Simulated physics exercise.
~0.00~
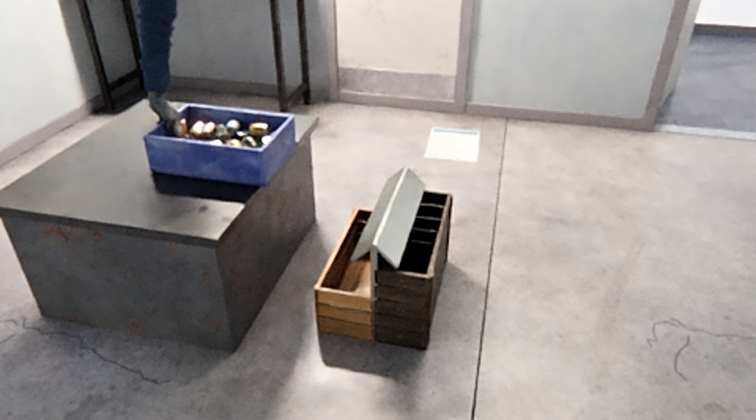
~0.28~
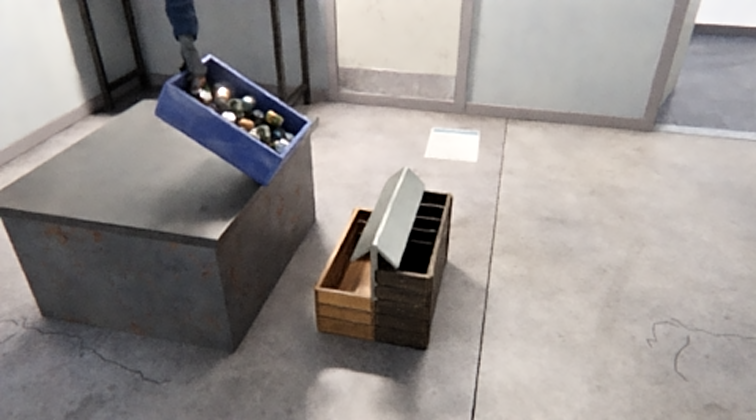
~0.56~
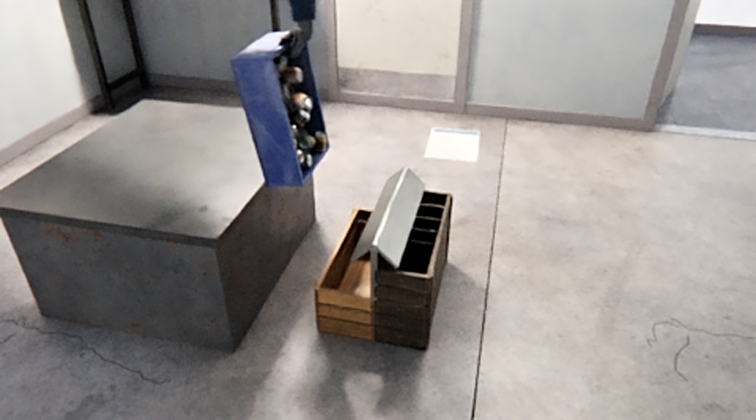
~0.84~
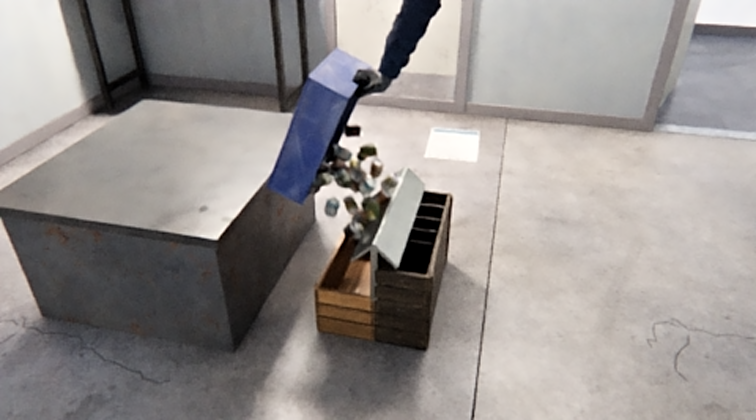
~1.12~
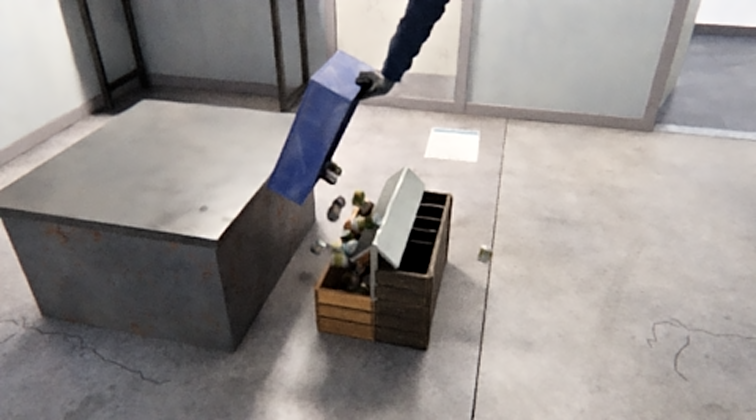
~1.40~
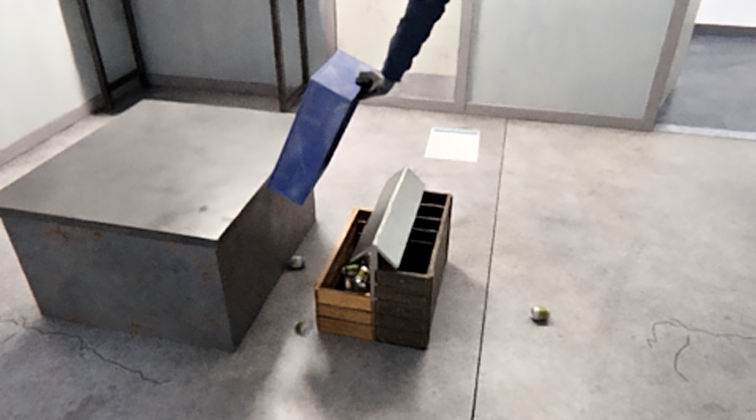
In a bare concrete-floored room, a gloved hand tips a blue tote of cans, most landing in a wooden trough, few on the floor.
